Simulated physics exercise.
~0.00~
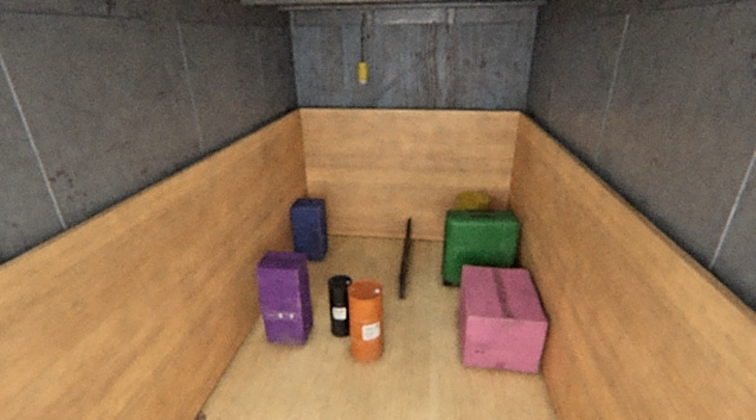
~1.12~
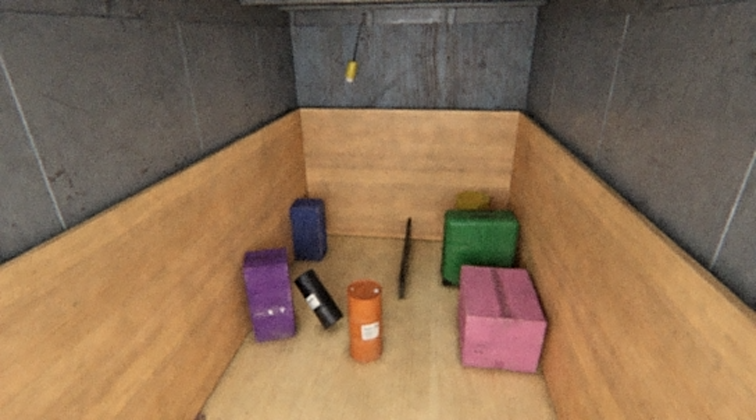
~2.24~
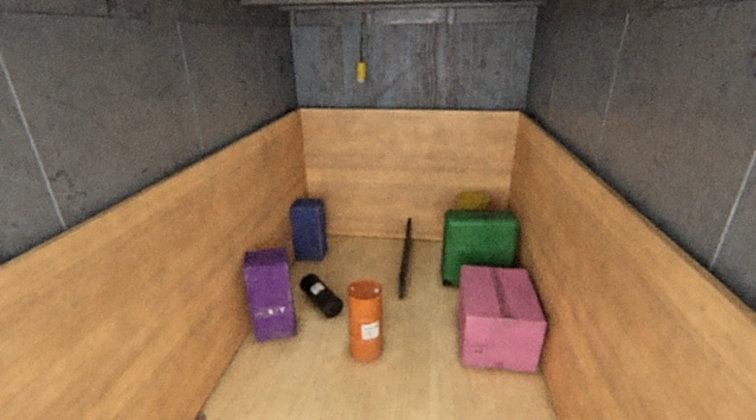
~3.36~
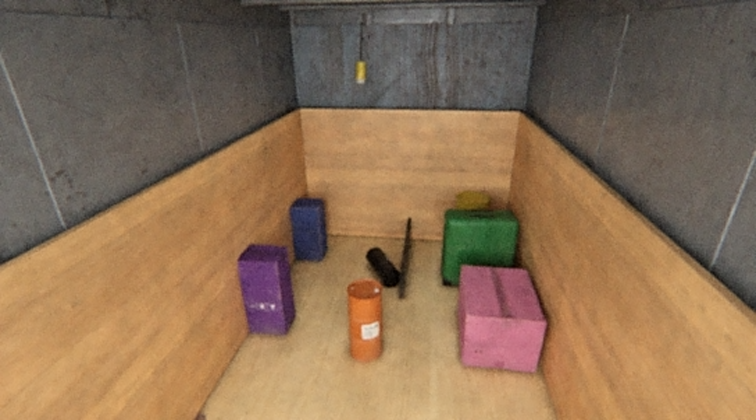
Black canister tipping left and toppling onto its side, then rolling to the low board as a purple box shifts slightly left.
